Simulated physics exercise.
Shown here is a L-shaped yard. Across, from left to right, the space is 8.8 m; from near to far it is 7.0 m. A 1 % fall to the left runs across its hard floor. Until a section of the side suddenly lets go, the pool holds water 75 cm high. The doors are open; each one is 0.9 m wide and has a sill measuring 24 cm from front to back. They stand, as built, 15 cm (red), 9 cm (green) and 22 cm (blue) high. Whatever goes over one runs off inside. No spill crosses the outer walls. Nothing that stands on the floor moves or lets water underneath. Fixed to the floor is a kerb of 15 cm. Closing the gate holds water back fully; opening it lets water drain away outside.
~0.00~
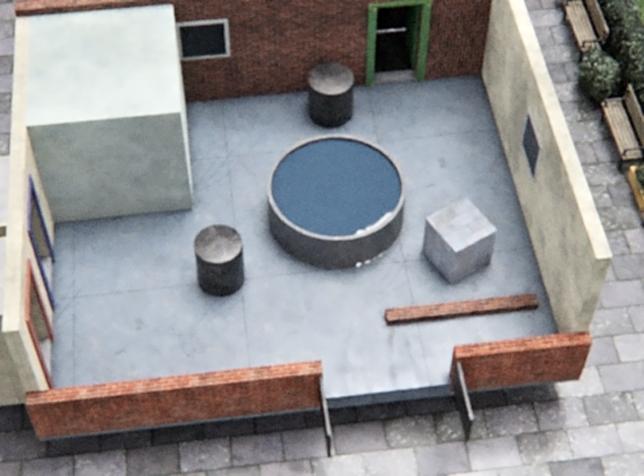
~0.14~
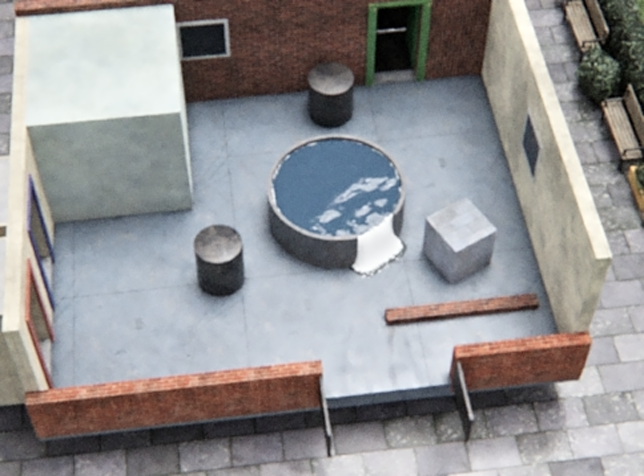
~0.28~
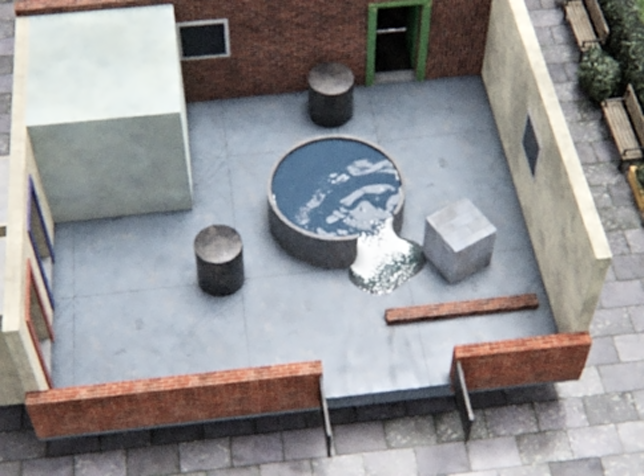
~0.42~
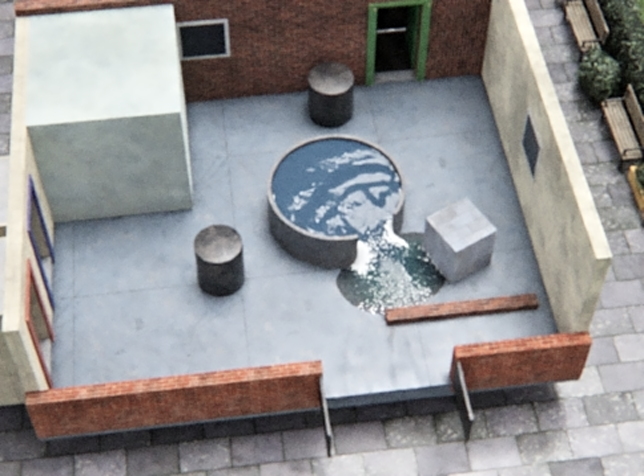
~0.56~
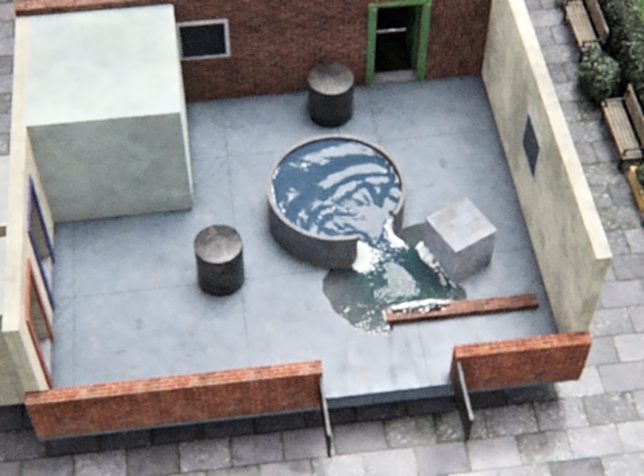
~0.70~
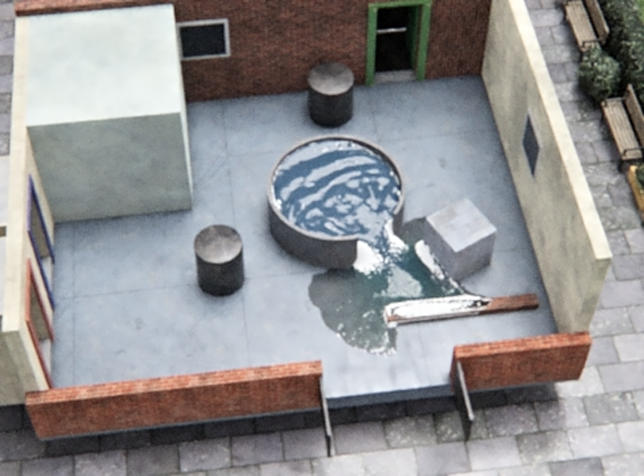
The footage shows a walled yard with a round pool of still water, which then pours through a gap in the pool's front-right rim, spreading across the grey floor past a pale block and reaching a low brick-coloured beam.
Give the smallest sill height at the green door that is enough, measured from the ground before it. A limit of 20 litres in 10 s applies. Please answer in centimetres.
Roughly 7 cm.
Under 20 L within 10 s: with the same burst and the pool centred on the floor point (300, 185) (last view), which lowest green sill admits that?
I'd put it at close to 5.5 cm.
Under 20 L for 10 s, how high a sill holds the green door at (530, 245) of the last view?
Roughly 12.0 cm, give or take.
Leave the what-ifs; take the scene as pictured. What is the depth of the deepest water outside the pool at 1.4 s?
39 cm.
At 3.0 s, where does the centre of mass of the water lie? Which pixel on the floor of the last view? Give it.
The water's centre is at about (380, 245).
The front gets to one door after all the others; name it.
Final door: Blue.
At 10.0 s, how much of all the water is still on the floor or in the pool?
Water still present: Approx. 74 %.
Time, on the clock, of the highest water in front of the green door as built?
6.0 s.
After 1.4 s water covers 20 % of the floor, deepest (39 cm) near (380, 259); it has not reached the green door.
After 3.0 s water covers 30 % of the floor, deepest (30 cm) near (410, 305); it has not reached the green door.
After 10.0 s water covers 80 % of the floor, deepest (14 cm) near (400, 306); 8 cm at the green door, 6 litres in over its 9 cm sill.
At the green door as built, the water arrived by 5.1 s and peaked near 12 cm at 5.8 s.
Run again over the same 10 s with other heights there, 31 litres in over 6 cm, 11 litres over 8 cm. The limit of 20 litres is kept from about 7 cm up.
